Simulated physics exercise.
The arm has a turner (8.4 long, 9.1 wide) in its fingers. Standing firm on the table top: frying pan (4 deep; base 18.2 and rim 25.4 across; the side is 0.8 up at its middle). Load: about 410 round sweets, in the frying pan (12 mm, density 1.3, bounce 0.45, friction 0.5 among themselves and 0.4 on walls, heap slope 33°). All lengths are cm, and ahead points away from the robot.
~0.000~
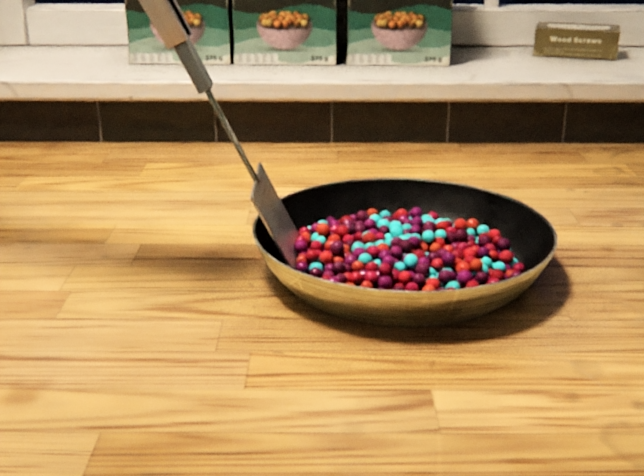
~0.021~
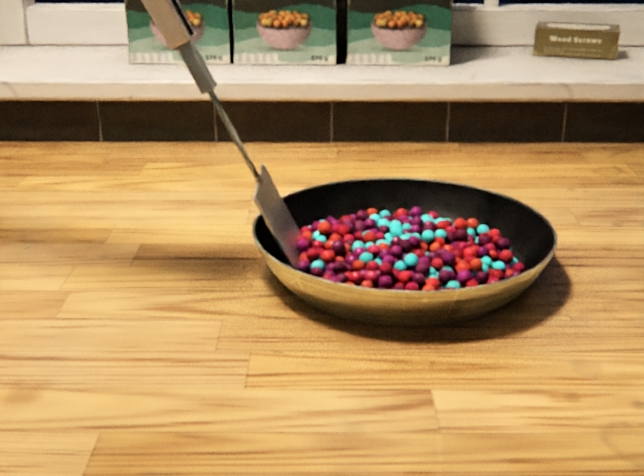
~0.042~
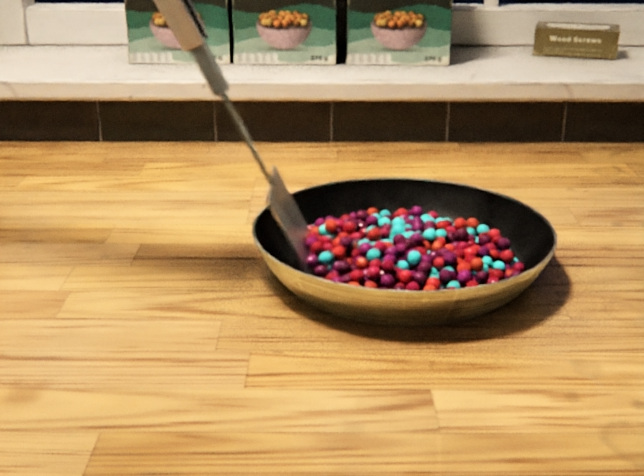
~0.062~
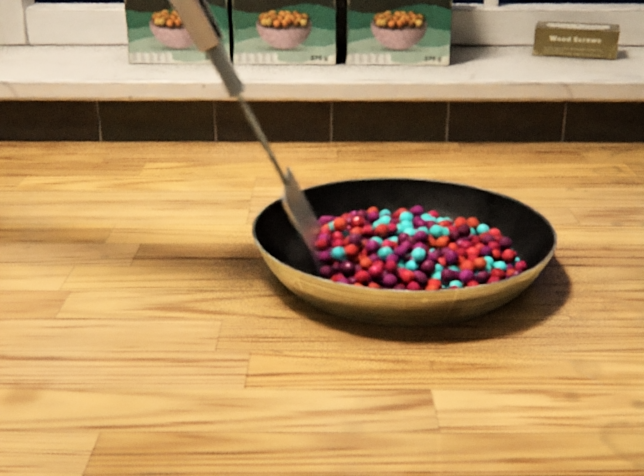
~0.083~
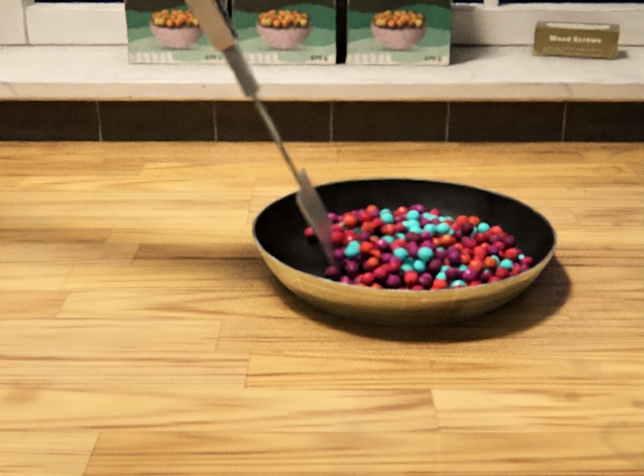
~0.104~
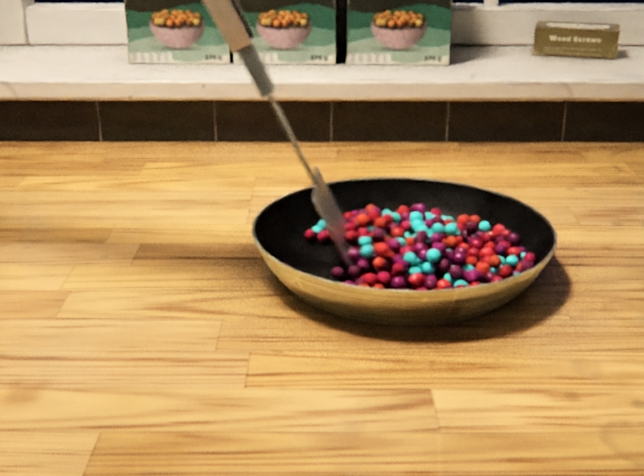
A turner dipped into the left side of a black frying pan on a wooden counter, then slid a short way right, pushing the red, purple and turquoise round sweets closer together.
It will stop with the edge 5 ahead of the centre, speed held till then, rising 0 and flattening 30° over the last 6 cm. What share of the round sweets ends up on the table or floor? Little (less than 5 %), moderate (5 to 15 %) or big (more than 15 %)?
Answer: Little; less than 5 % of the round sweets finish on the table or floor.
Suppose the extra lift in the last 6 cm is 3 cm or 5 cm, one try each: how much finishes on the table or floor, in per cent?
Some 0 and 0 per cent.
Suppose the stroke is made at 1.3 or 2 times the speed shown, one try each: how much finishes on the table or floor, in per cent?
About 0 and 0 per cent.
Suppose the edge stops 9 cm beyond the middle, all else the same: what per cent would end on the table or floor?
In that case some 10 per cent.
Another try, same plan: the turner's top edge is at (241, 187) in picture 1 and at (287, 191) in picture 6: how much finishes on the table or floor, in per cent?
About 0 per cent.
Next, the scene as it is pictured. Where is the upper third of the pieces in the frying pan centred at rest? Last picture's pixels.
Around (485, 238).
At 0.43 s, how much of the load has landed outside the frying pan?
About 0 per cent.
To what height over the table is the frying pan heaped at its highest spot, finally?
Roughly 5.0 cm.
After 0.16 s, sloping 62°, highest piece 4 above the table; 412 in the frying pan.
After 0.21 s, sloping 48°, highest piece 5 above the table; 412 in the frying pan.
After 0.43 s, sloping 34°, highest piece 5 above the table; 412 in the frying pan.
After 1.48 s, sloping 34°, highest piece 5 above the table; 412 in the frying pan.
In the end, 412 in the frying pan. That is 0 % on the table or floor.
